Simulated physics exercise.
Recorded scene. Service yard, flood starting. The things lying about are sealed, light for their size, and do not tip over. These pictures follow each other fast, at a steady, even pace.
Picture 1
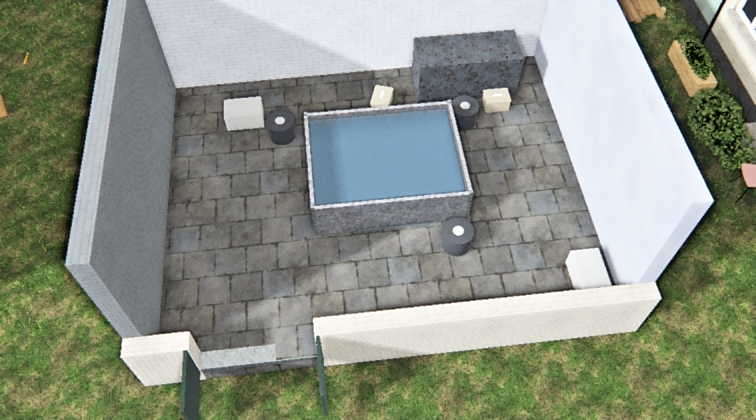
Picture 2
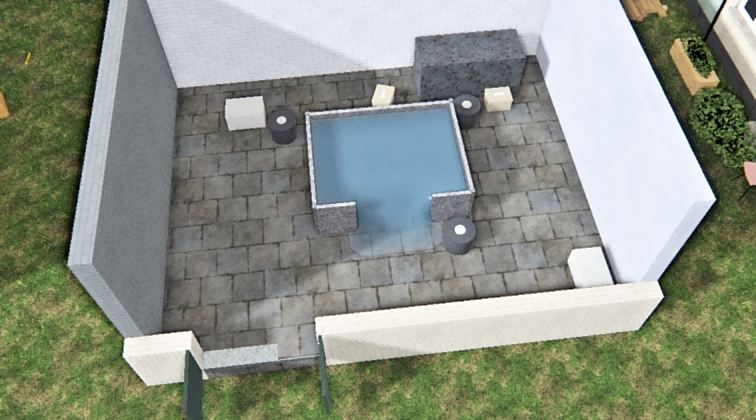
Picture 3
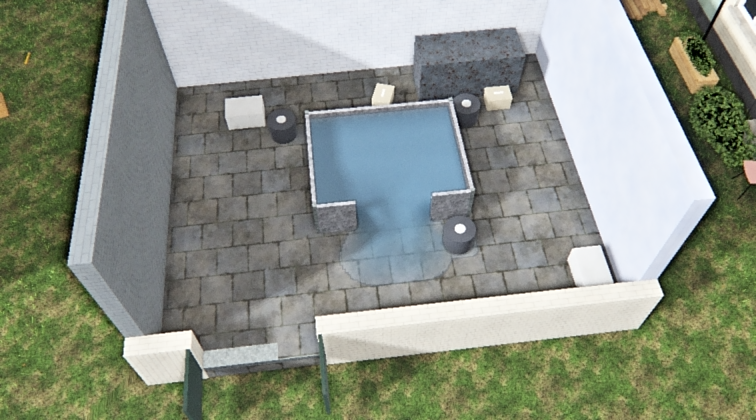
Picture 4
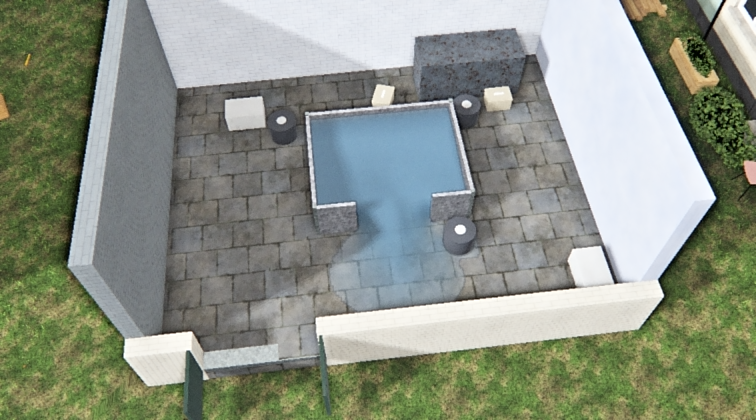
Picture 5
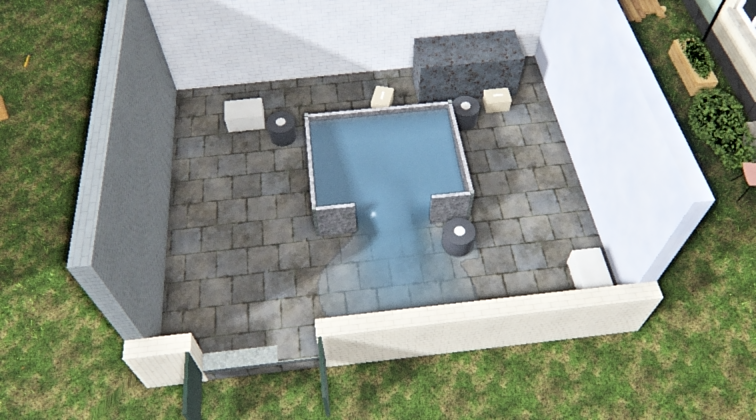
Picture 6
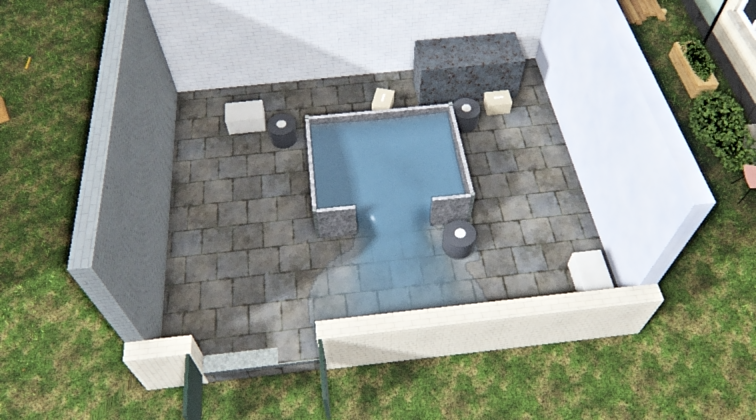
A paved, walled yard with grass around it is seen from high above, through a view that stays still. A raised stone pool of blue water sits in the middle, with dark round tubs and pale crates around it, a dark stone block behind and an open green gate at the lower left. The pool's front wall opens in the middle, and water pours out and spreads across the paving toward the viewer, while the tubs and crates stay put.
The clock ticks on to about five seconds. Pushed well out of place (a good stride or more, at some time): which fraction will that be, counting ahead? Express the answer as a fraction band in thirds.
Fraction band: Less than 1/3.
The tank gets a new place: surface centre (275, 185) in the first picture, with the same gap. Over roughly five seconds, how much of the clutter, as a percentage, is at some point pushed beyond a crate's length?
Roughly 0 %.
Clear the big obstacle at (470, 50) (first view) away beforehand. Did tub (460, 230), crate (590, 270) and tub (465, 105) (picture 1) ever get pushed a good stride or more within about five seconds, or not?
First object never went far; second object was driven off; third object never went far.
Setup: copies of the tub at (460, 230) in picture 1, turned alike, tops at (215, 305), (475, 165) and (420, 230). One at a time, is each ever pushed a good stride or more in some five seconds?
Item by item: Goes the distance, remains in place, goes the distance.
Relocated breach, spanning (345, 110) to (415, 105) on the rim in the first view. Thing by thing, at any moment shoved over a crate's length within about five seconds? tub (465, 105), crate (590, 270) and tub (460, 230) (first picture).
Listed in turn, never travels that far, never travels that far, never travels that far.
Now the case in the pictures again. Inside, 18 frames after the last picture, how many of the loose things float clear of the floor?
My tally gives 1.
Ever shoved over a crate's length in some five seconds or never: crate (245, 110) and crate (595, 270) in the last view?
Taking them in turn, within that distance and carried that far.
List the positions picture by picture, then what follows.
A tub at (280, 121) rests on the ground; a crate at (591, 268) rests on the ground; 0 of 7 have shifted, in the first picture.
A tub at (282, 120), on the bottom; a crate at (593, 267) rests on the ground; 0 of 7 have shifted, in the second picture.
A tub at (281, 120) rests on the ground; a crate at (593, 266) rests on the ground; 0 of 7 have shifted, in the third picture.
A tub at (282, 121) rests on the ground; a crate at (593, 266), on the bottom; 0 of 7 have shifted, in the fourth picture.
A tub at (281, 122) rests on the ground; a crate at (593, 268), on the bottom; 0 of 7 have shifted, in the fifth picture.
A tub at (282, 124) rests on the ground; a crate at (593, 270) rests on the ground; 0 of 7 have shifted, in the sixth picture.
A moment on, 0 of 7 are well off their spots; 0 afloat.
Next, 0 of 7 are well off their spots; 1 afloat.
Later, 1 of 7 are well off their spots; 1 afloat.
In the end, 1 of 7 are well off their spots, and 1 have been at some point; 2 afloat.
